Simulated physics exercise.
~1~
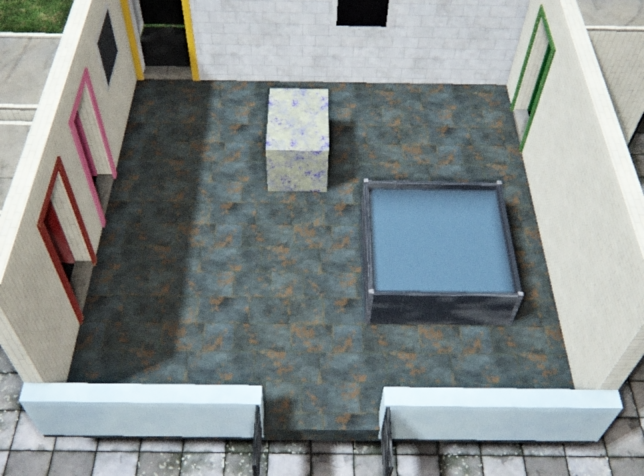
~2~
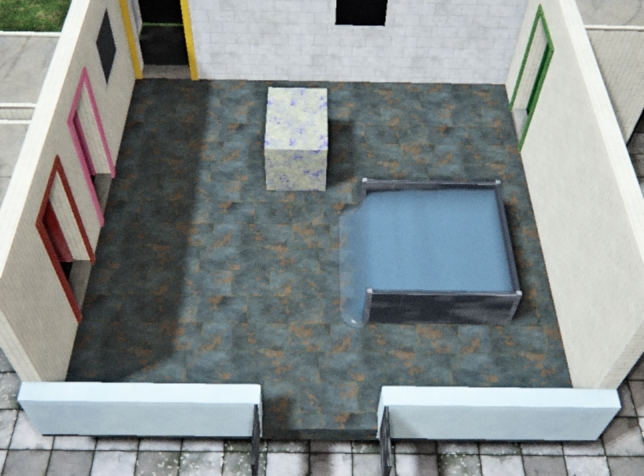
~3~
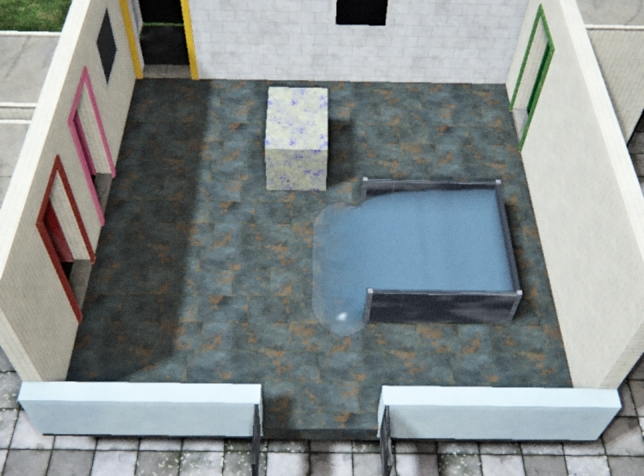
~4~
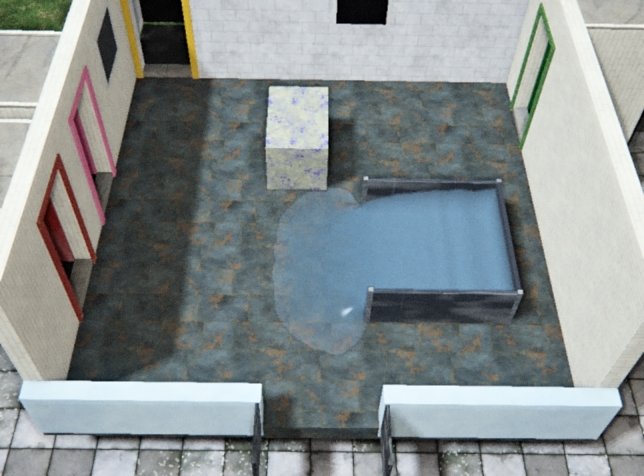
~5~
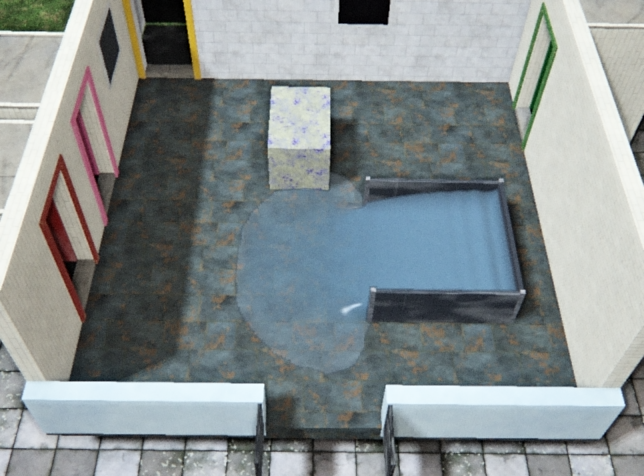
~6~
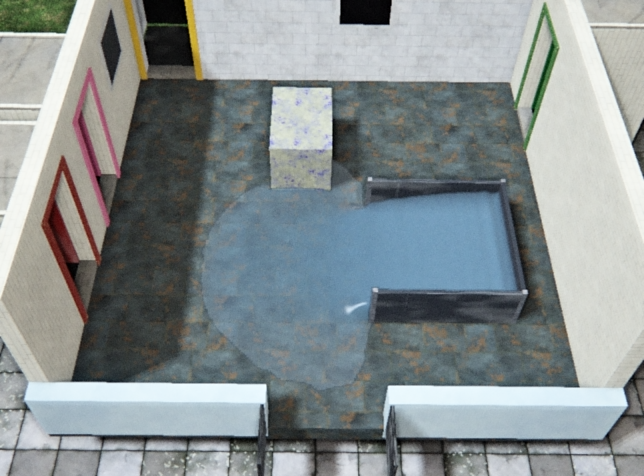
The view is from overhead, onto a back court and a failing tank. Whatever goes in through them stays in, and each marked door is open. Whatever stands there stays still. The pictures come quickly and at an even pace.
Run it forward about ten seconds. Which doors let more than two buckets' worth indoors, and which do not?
In order: The red door ends up over two buckets. The pink door ends up over two buckets. The yellow door ends up over two buckets. The green door ends up within two buckets.
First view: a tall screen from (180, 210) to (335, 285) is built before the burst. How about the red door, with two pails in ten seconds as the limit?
Note: Red door remains below the limit.
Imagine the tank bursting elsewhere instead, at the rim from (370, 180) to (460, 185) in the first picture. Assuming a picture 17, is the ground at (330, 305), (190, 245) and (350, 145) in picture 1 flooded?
Unwetted, unwetted, submerged.
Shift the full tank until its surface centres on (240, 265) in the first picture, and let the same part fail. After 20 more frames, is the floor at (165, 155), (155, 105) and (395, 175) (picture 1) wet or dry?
Soaked, soaked, parched.
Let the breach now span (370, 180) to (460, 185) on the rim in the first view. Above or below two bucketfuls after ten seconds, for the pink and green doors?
The pink door falls short, while the green door ends up above.
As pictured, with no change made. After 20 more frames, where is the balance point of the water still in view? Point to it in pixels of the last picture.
The water's centre sits above (228, 261).
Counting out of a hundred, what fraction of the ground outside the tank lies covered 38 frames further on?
By my count, 65 percent.
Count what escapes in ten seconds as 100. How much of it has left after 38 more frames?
My figure: 80 percent.
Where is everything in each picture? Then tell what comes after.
Still water in the tank at (438, 238), in the first frame.
Water pours out at (367, 254) and has run to (361, 325), in the second frame.
The front is at (345, 332), out from the gap at (367, 255), in the third frame.
Water pours out at (367, 256) and has run to (311, 342), in the fourth frame.
The front is at (247, 312), out from the gap at (370, 256), in the fifth frame.
The front is at (209, 294), out from the gap at (372, 257), in the sixth frame.
A moment on, water covers 40 % of the floor; the red door under two buckets in, the pink door wet at the sill, nothing in, the yellow door not reached, the green door not reached.
Next, water covers 45 % of the floor; the red door over two buckets in, the pink door over two buckets in, the yellow door not reached, the green door not reached.
Then, water covers 50 % of the floor; the red door far over two buckets in, the pink door far over two buckets in, the yellow door under two buckets in, the green door not reached.
Later, water covers 65 % of the floor; the red door far over two buckets in, the pink door far over two buckets in, the yellow door over two buckets in, the green door not reached.
In the end, water covers 95 % of the floor; the red door far over two buckets in, the pink door far over two buckets in, the yellow door over two buckets in, the green door wet at the sill, nothing in.
